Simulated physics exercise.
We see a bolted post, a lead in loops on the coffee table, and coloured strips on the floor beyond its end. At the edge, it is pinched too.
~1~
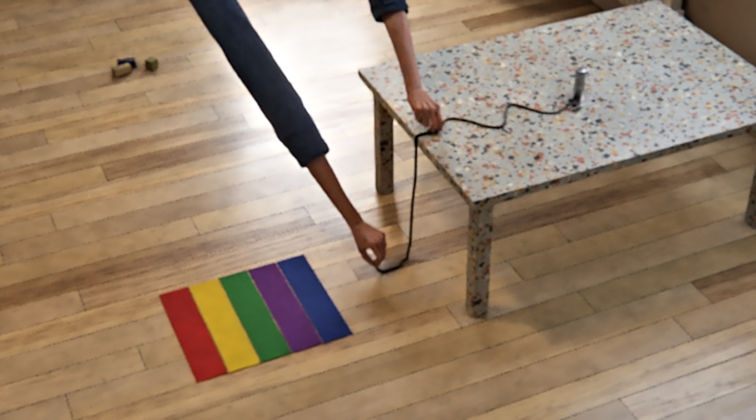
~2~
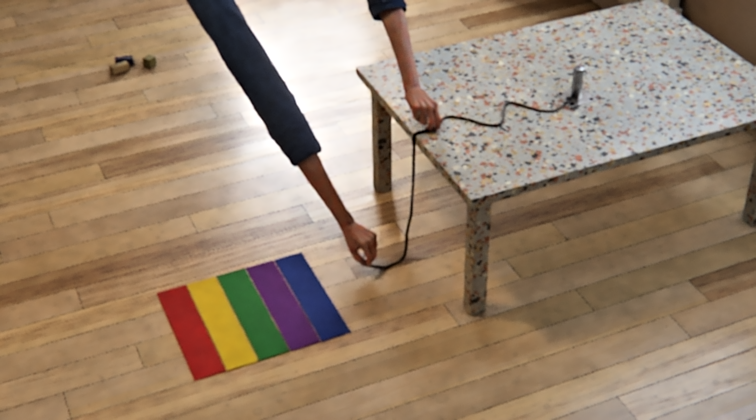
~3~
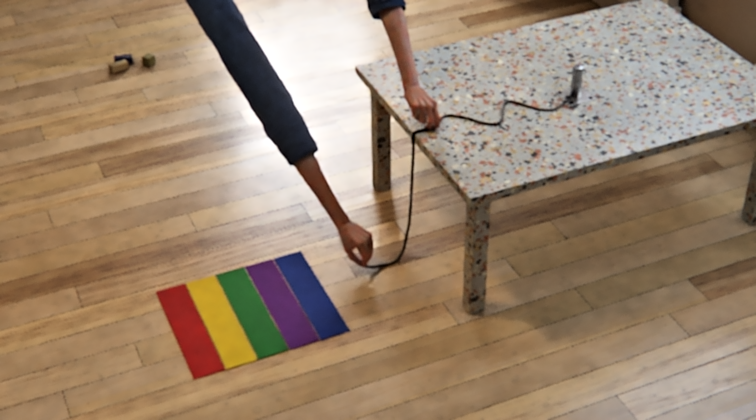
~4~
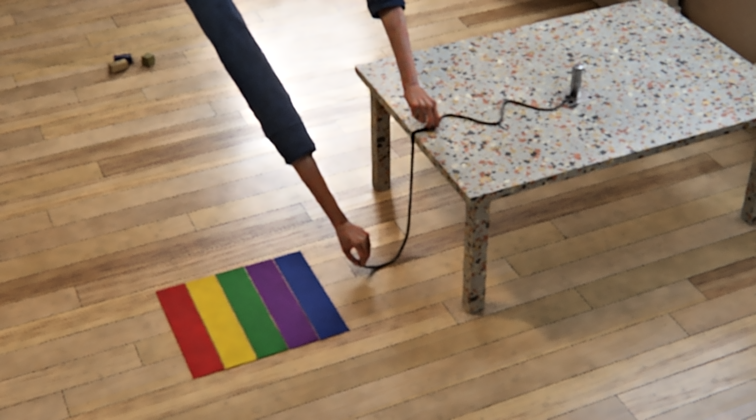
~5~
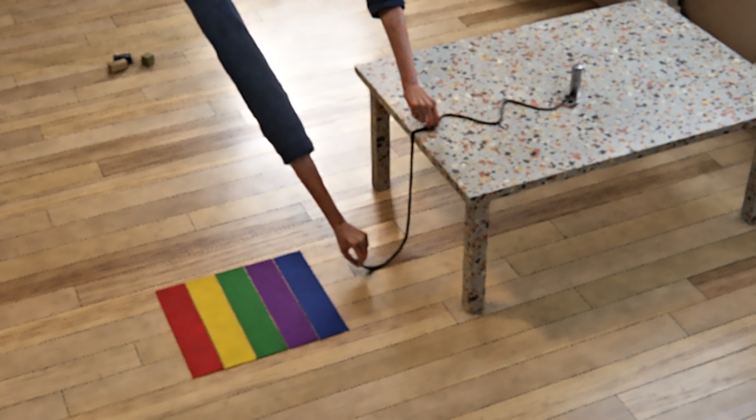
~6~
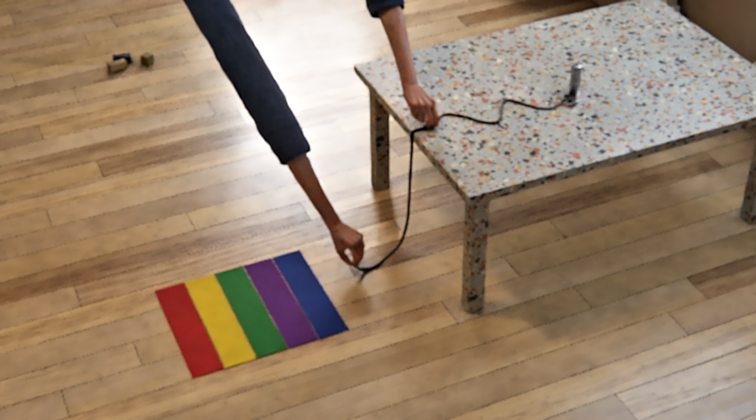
Beside a speckled coffee table, a hand draws a dark lead's end slightly left near coloured strips.
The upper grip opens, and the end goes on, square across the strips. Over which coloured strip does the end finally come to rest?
Over the yellow strip.
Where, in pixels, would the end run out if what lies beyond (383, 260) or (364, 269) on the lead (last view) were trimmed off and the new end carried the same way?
The pixels are close to (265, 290) for the first and (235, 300) for the second.
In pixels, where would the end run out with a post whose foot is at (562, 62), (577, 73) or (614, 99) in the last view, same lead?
The places are (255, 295), (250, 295) and (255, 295).
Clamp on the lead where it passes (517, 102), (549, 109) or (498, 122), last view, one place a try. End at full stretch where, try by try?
Approximately (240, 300), (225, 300) and (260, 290), respectively.
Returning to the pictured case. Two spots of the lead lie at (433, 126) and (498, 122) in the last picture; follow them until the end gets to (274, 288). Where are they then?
Near (405, 164) and (458, 121).
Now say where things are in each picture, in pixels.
The first frame shows end (375, 264); blue (329, 323); purple (299, 333); green (269, 342); yellow (237, 351); red (205, 361).
The second frame shows end (366, 264); lead through (552, 111) (503, 111) (461, 118) (414, 139) (412, 196) (406, 246).
The third frame shows end (361, 264).
The fourth frame shows end (359, 264); lead through (551, 109) (502, 109) (460, 116) (413, 137) (411, 194) (404, 245).
The fifth frame shows end (357, 264).
The sixth frame shows end (353, 265); lead through (550, 109) (501, 108) (459, 115) (412, 137) (410, 194) (399, 246).
A little later, end near (274, 288); over purple.
Next, end near (239, 298); over green.
When it is tight, end near (218, 304); over yellow. It gets as far as the yellow strip.
